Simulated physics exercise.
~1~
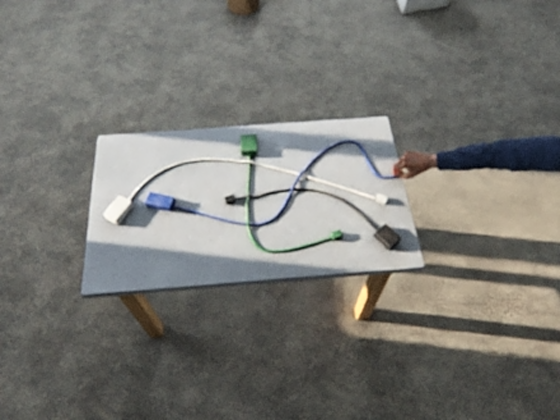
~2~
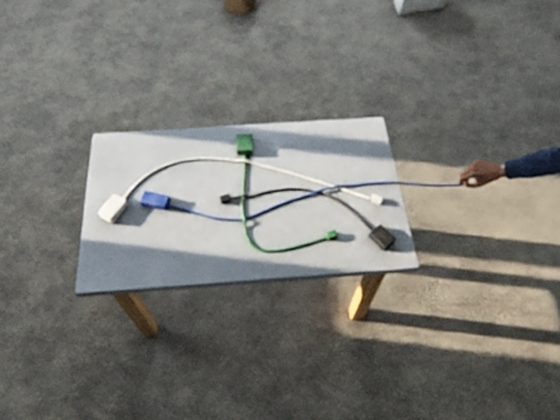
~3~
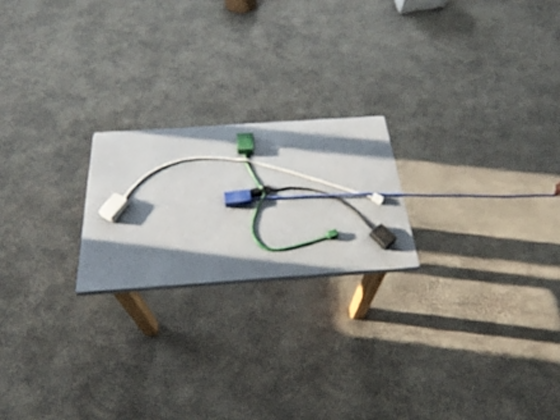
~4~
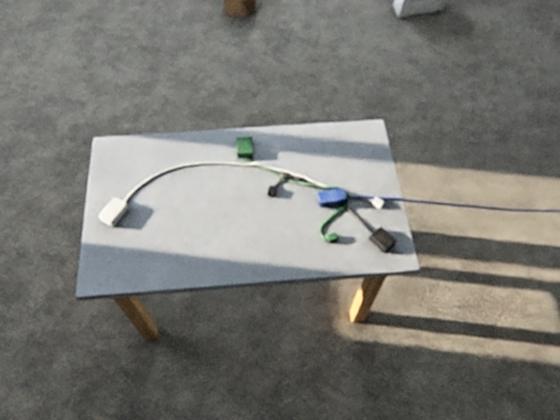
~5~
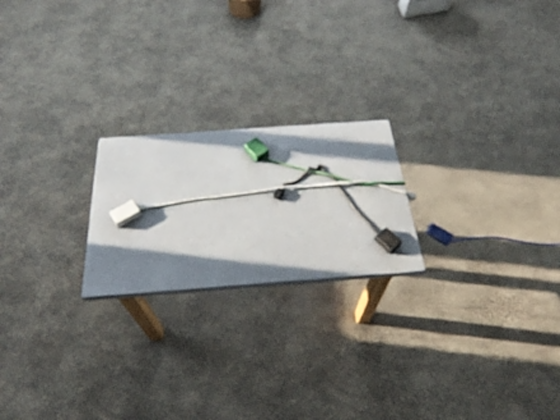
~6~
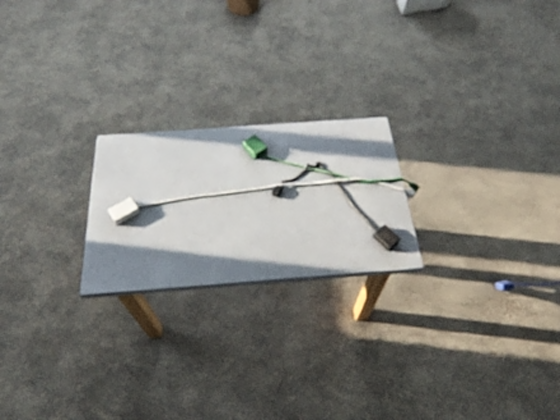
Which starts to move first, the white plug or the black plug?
The black plug starts to move first, shifting to the right while the white plug is still in its place.
In the video, a hand pulls a blue lead rightwards across a table of crossed leads, dragging its charger off the right side and disturbing the black, green and white leads. The green plug ends over the edge, while the other three chargers remain on the table.
